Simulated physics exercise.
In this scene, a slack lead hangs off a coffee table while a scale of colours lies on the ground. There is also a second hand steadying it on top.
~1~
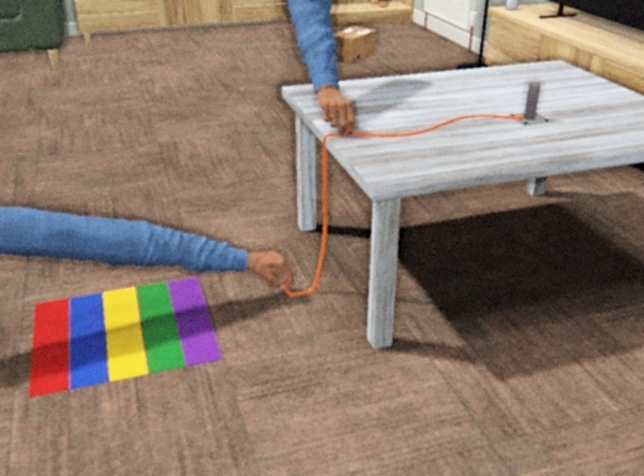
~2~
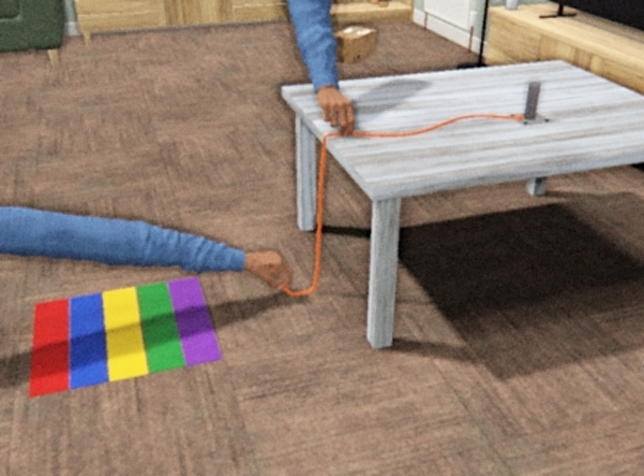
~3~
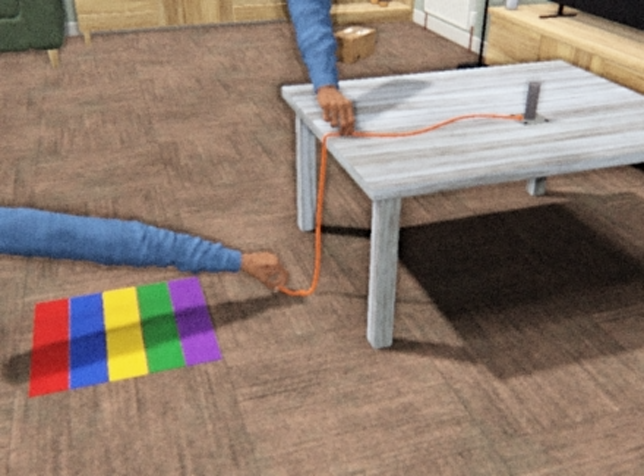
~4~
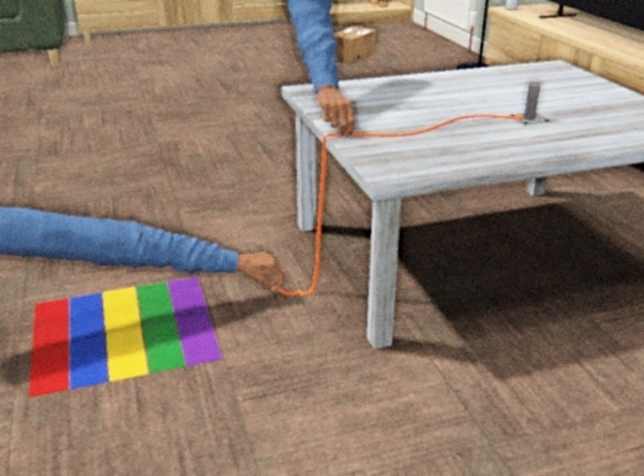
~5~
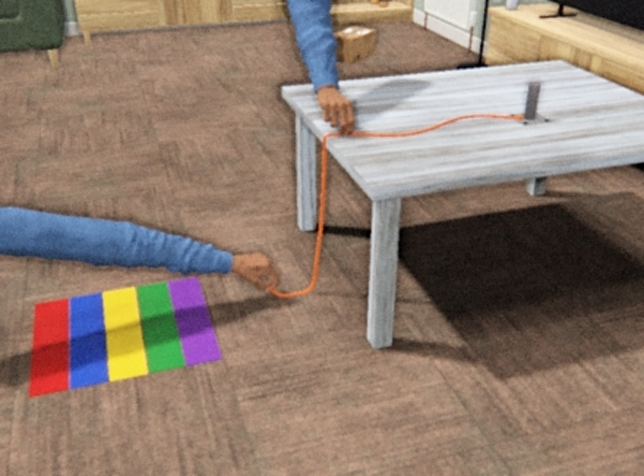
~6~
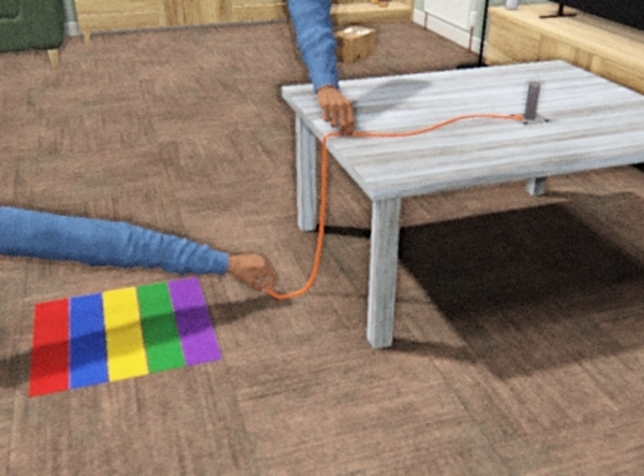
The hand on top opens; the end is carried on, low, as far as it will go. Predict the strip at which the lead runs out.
I would say the green strip.
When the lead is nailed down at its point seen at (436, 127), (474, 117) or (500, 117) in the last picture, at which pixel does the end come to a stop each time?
They end up at (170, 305), (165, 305) and (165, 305).
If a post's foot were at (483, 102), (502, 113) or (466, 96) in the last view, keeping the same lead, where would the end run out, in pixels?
Around (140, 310), then (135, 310), then (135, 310).
Early on, end near (215, 298); short of the strips.
Midway, end near (180, 304); over purple.
At the end of the slack, end near (159, 307); over green. It halts on the green strip.
